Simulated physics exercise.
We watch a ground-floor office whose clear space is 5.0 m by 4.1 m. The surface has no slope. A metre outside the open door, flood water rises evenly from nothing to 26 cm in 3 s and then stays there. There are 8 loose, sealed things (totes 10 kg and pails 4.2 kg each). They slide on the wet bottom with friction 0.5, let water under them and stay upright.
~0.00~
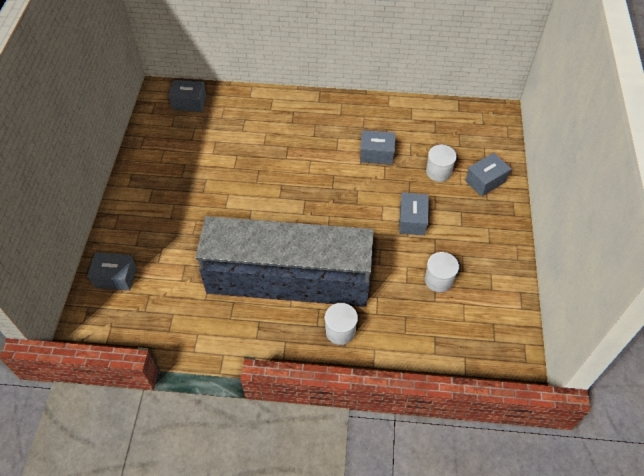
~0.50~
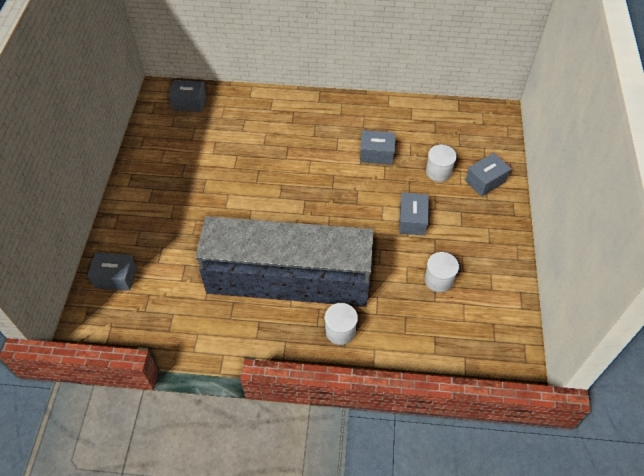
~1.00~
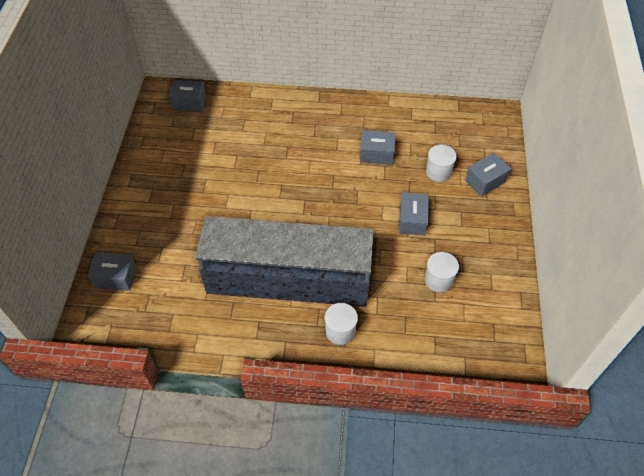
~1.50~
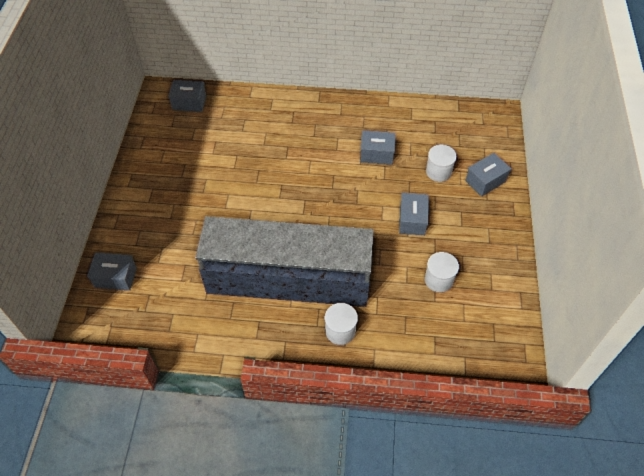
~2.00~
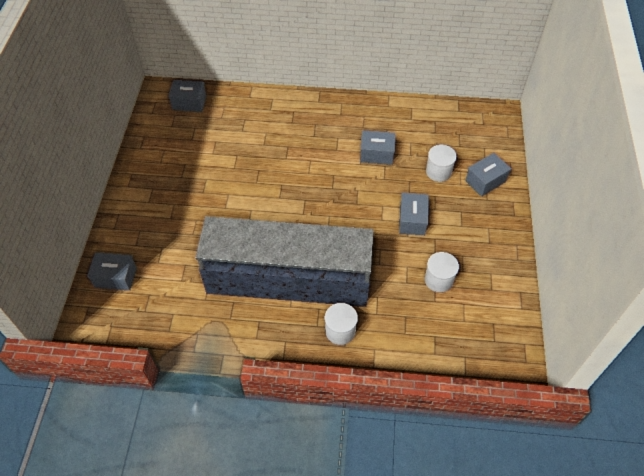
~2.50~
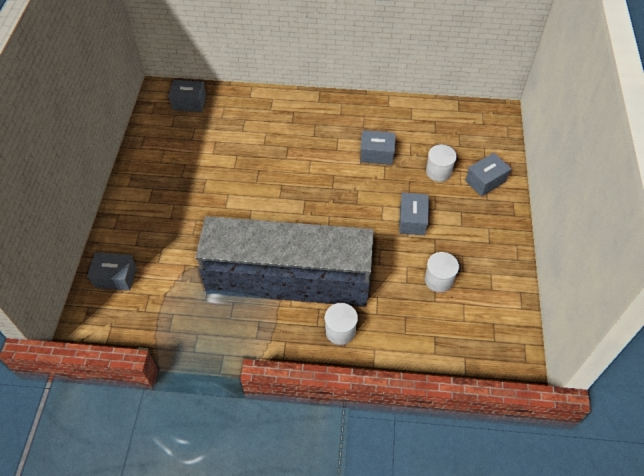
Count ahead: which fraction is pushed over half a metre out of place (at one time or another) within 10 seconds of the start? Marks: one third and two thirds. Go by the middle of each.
Share: One to two thirds.
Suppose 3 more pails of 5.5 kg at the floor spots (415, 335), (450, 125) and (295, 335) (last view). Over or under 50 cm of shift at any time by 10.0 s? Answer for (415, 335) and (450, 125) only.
In turn: Past it, short of it.
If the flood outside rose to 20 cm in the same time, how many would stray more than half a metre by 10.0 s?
In that case 2 of them.
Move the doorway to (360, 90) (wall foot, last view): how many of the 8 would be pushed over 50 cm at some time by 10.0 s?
Then 5.
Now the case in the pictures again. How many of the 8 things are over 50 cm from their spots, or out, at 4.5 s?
By then 1.
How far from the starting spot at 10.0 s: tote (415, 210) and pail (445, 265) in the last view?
In that order: 0 cm, 0 cm.
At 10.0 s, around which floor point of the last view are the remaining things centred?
At about (383, 169).
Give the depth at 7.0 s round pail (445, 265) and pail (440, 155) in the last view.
About 1 and 0 cm.
After 3.5 s 0 of 8 are over 50 cm from their spots; 0 afloat.
After 4.5 s 1 of 8 are over 50 cm from their spots; 0 afloat.
After 7.0 s 3 of 8 are over 50 cm from their spots; 2 afloat.
After 10.0 s 3 of 8 are over 50 cm from their spots, and 3 have been at some point; 3 afloat.
